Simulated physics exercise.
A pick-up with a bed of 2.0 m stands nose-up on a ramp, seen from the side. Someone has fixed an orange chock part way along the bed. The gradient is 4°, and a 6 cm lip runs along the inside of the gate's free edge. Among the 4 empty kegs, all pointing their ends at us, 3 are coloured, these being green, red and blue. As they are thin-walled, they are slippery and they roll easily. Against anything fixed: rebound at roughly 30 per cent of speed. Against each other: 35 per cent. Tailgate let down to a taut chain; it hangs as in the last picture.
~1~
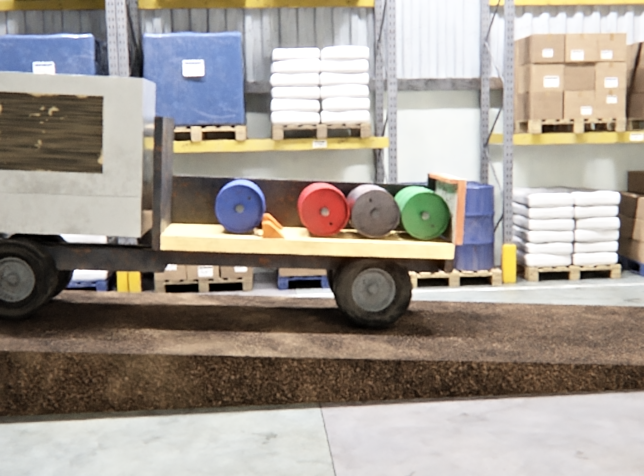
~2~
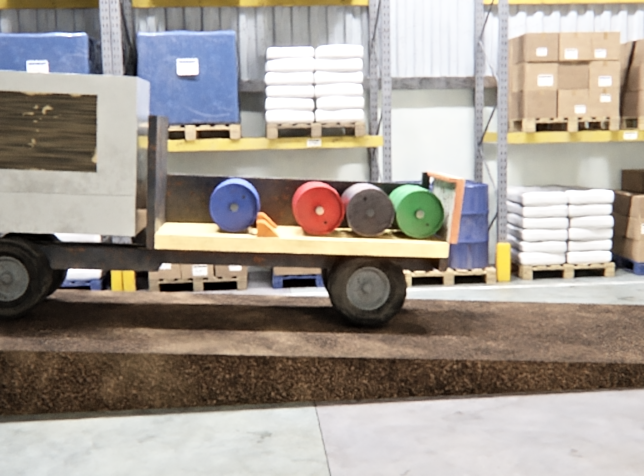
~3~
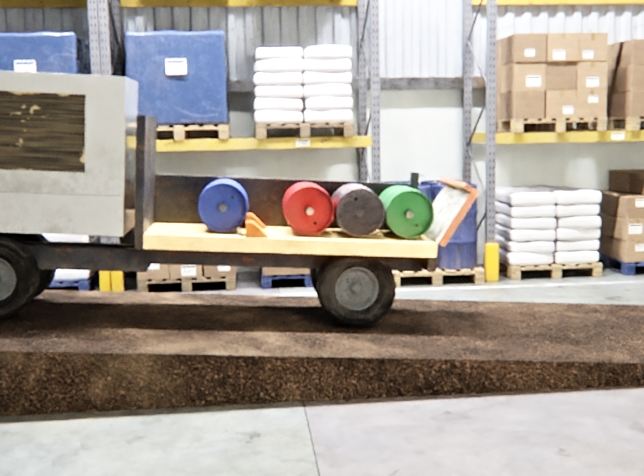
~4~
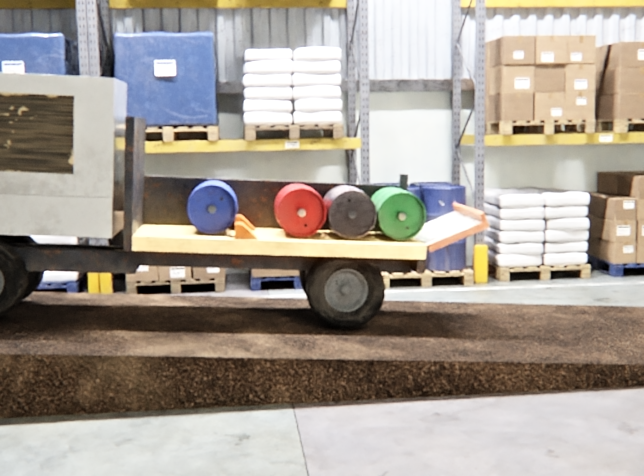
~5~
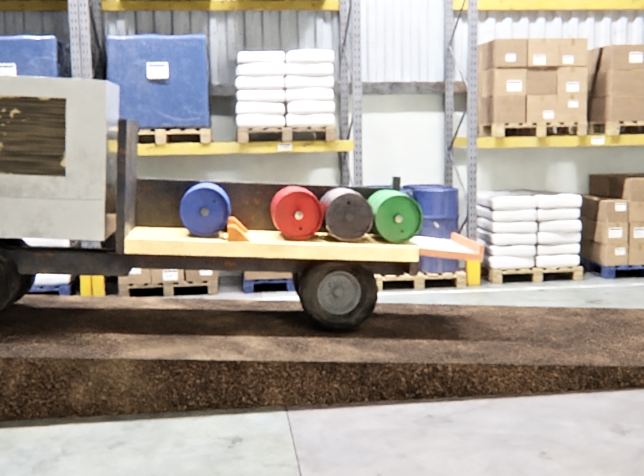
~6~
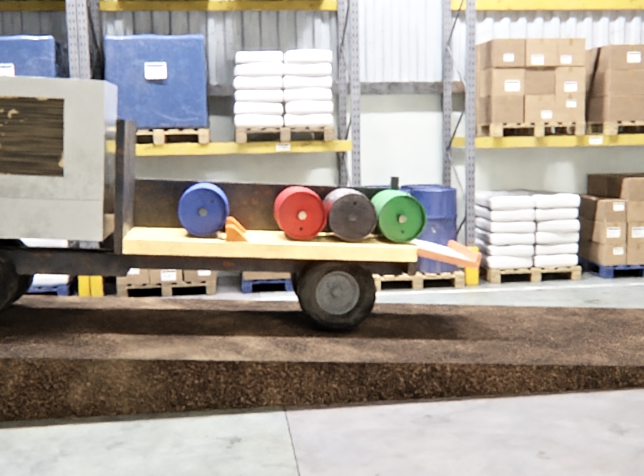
A flatbed truck with a grey front section stands on a brown ramp in a warehouse, seen from the side before tall shelves of boxes and sacks. On its pale yellow bed sit four round drums, blue at left beside an orange wedge, then red, dark grey and green. The orange-edged tailgate swings down rightward past level, the right three drums roll slightly right, and the camera pans slightly right.
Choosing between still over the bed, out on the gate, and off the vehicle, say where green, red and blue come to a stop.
They stop as follows: Green - off the vehicle; red - off the vehicle; blue - still over the bed.
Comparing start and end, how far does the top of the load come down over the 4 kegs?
0 cm.
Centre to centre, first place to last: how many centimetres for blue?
Blue: Roughly 0.
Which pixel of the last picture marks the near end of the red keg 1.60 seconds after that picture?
I'd point to somewhere near (394, 219).
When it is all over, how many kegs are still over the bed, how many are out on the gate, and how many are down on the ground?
Respectively 1, 0, 3.
Another 0.7 s on from the last picture, green is on the gate, 20 cm past the hinge, rolling right; red is on the bed, 60 cm short of the hinge, rolling right; blue is on the bed, 150 cm short of the hinge; 0 gone off the back.
Another 1.6 s on from the last picture, green is off the vehicle; red is on the bed, 15 cm short of the hinge, rolling right; still the same for blue; 1 gone off the back.
Another 2.6 s on from the last picture, green is out on the ground; red is dropping off the gate; still the same for blue; 3 gone off the back.
In the end (7.6 s after the last picture), green is off the vehicle; red is off the vehicle; blue is on the bed, 150 cm short of the hinge; 3 gone off the back.
